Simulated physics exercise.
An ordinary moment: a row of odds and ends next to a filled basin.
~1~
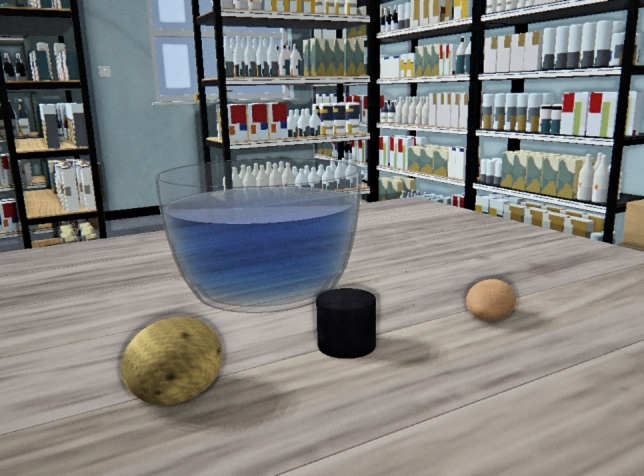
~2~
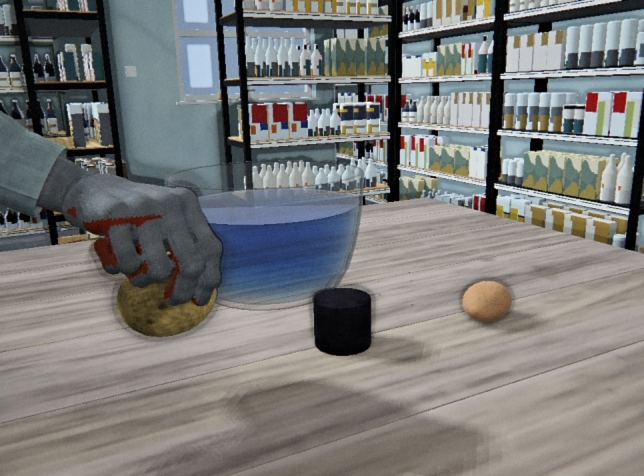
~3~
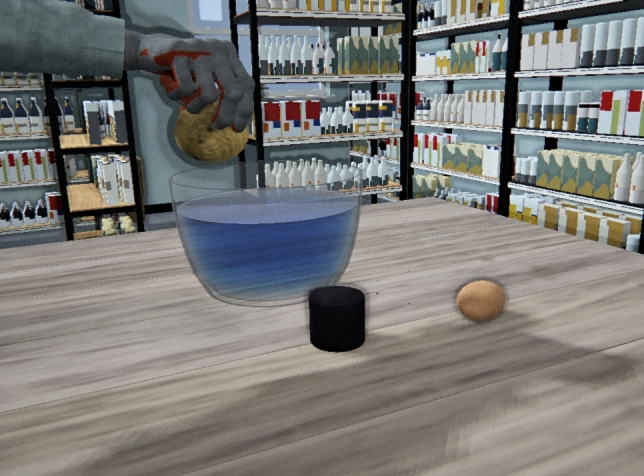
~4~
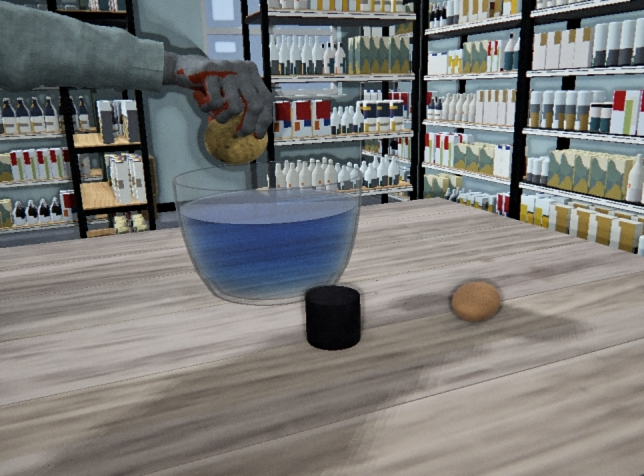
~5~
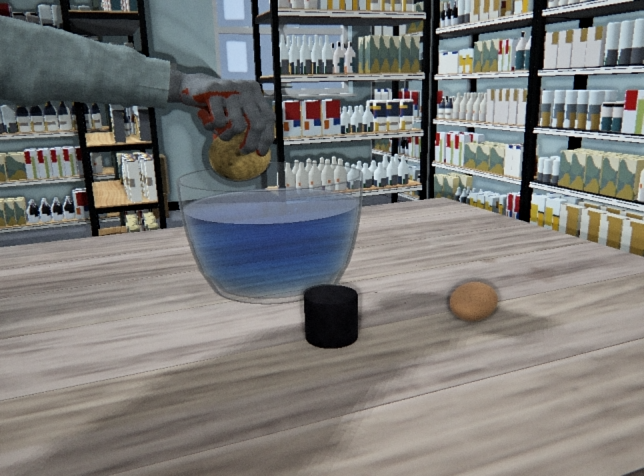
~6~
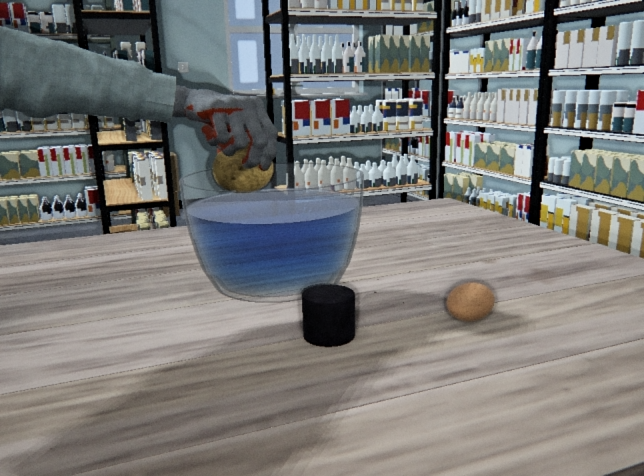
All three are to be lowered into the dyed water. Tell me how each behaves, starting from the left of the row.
Starting at the left, it drops under, then it drops under, then it drops under.
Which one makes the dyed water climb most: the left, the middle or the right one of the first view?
Answer: The left-hand body.
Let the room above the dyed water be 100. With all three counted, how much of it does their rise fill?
By my reckoning, 22 percent.
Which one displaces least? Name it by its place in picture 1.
Go with the piece on the far right.
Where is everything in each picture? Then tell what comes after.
The first picture shows the row from the left; potato (175, 360); iron weight (346, 322); egg (492, 300).
The second picture shows a hand picks up the potato; potato (169, 295); egg (487, 301).
In the third picture, it is carried over; potato (213, 132); iron weight (337, 318).
In the fourth picture, it is above the basin; potato (237, 138); egg (477, 301).
The fifth picture shows it comes down; potato (241, 154); iron weight (331, 316).
In the sixth picture, it is just over the surface; potato (244, 168); iron weight (329, 314); egg (471, 302).
Next, the potato sinks.
After that, the iron weight sinks.
Finally, the egg sinks; afloat, none of them.
